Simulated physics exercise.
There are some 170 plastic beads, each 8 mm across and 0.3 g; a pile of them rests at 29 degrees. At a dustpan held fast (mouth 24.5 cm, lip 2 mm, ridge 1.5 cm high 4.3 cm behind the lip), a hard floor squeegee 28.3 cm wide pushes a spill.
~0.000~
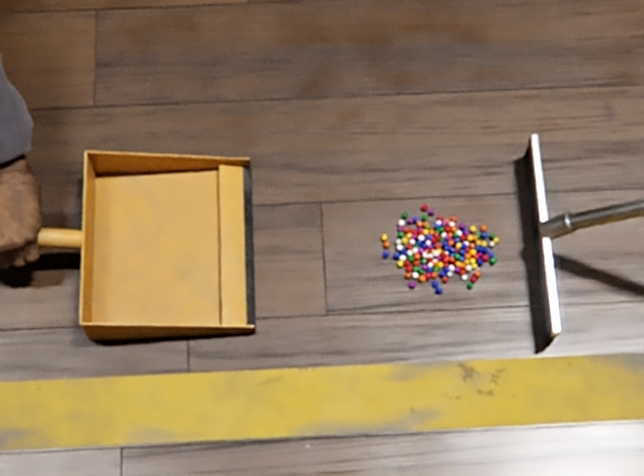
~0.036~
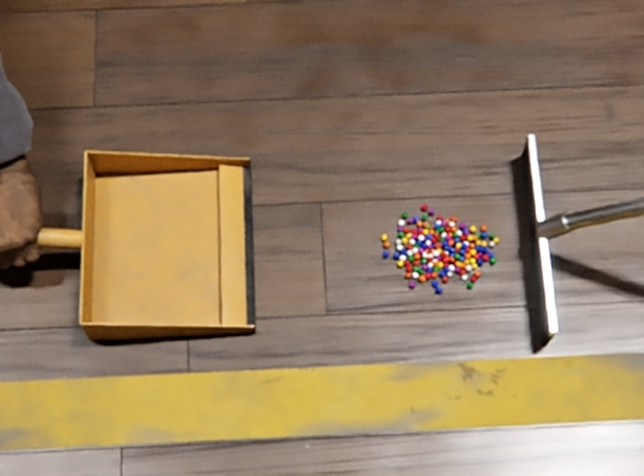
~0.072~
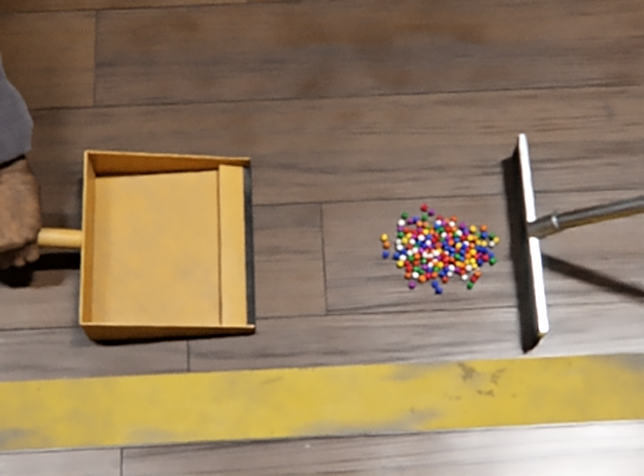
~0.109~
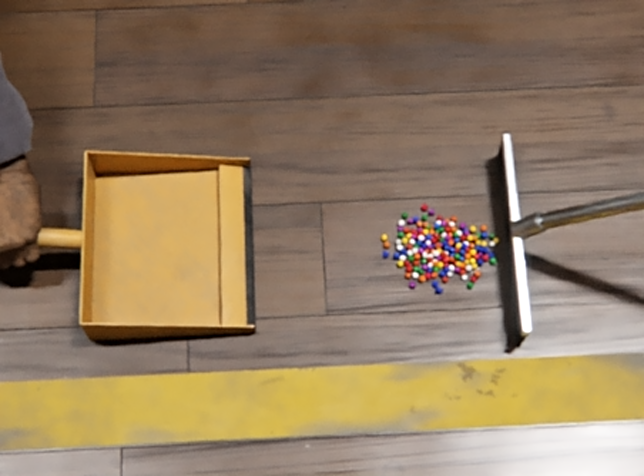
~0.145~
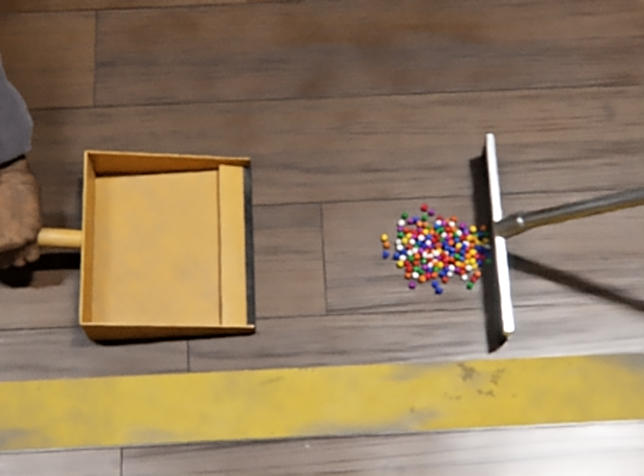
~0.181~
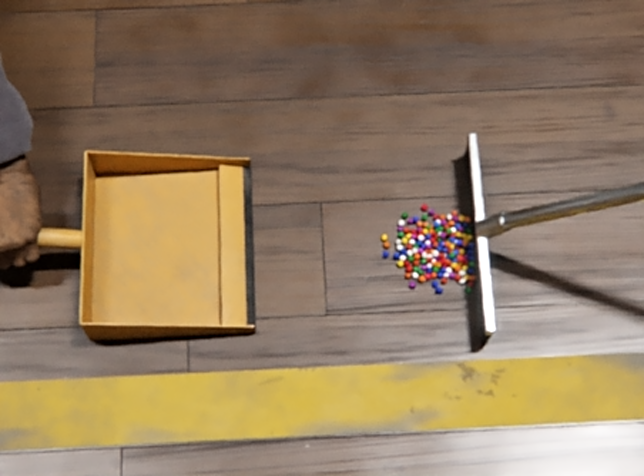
A small pile of multicoloured beads lies on a brown wood-plank floor, seen from above by a still camera, with a worn yellow stripe running across below it. At left, a dark-gloved or shadowed hand grips the handle of a motionless orange-yellow dustpan, while a metal-handled squeegee stands upright at right. The squeegee slides steadily left, meets the pile's right edge and presses those beads together.
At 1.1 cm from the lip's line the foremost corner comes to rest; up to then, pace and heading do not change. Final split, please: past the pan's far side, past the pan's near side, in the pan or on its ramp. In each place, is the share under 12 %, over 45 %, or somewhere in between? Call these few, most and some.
I would put it this way: Far side few, near side few, pan most.
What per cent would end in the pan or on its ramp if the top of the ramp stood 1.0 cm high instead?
I'd guess close to 55 per cent.
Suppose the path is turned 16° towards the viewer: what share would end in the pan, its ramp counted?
It comes to roughly 40 in a hundred.
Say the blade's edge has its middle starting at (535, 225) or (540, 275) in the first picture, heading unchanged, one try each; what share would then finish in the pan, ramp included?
The two tries give some 55 % and some 50 %.
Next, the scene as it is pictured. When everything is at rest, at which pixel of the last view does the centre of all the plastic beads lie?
Estimated resting centre: Around (246, 247).
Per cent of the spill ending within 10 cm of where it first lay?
It comes to near 0 percent.
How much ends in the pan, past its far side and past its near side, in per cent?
So it's far side at 5 percent, near side at 5 percent, and the pan at 50 percent.
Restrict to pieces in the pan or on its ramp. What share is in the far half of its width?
Estimate: Close to 50 %.
After 0.41 s, middle of the blade 16 cm from the lip; 0 % over the lip, far side 0 %, near side 5 %.
Then, at 0.56 s, middle of the blade 6 cm from the lip; 0 % over the lip, far side 0 %, near side 5 %.
After 0.83 s, middle of the blade 1 cm from the lip; 55 % over the lip, far side 5 %, near side 5 %.
In the end, at 1.6 s, far side 5 %, near side 5 %, pan 50 %, in front of the lip or behind the blade 40 %.
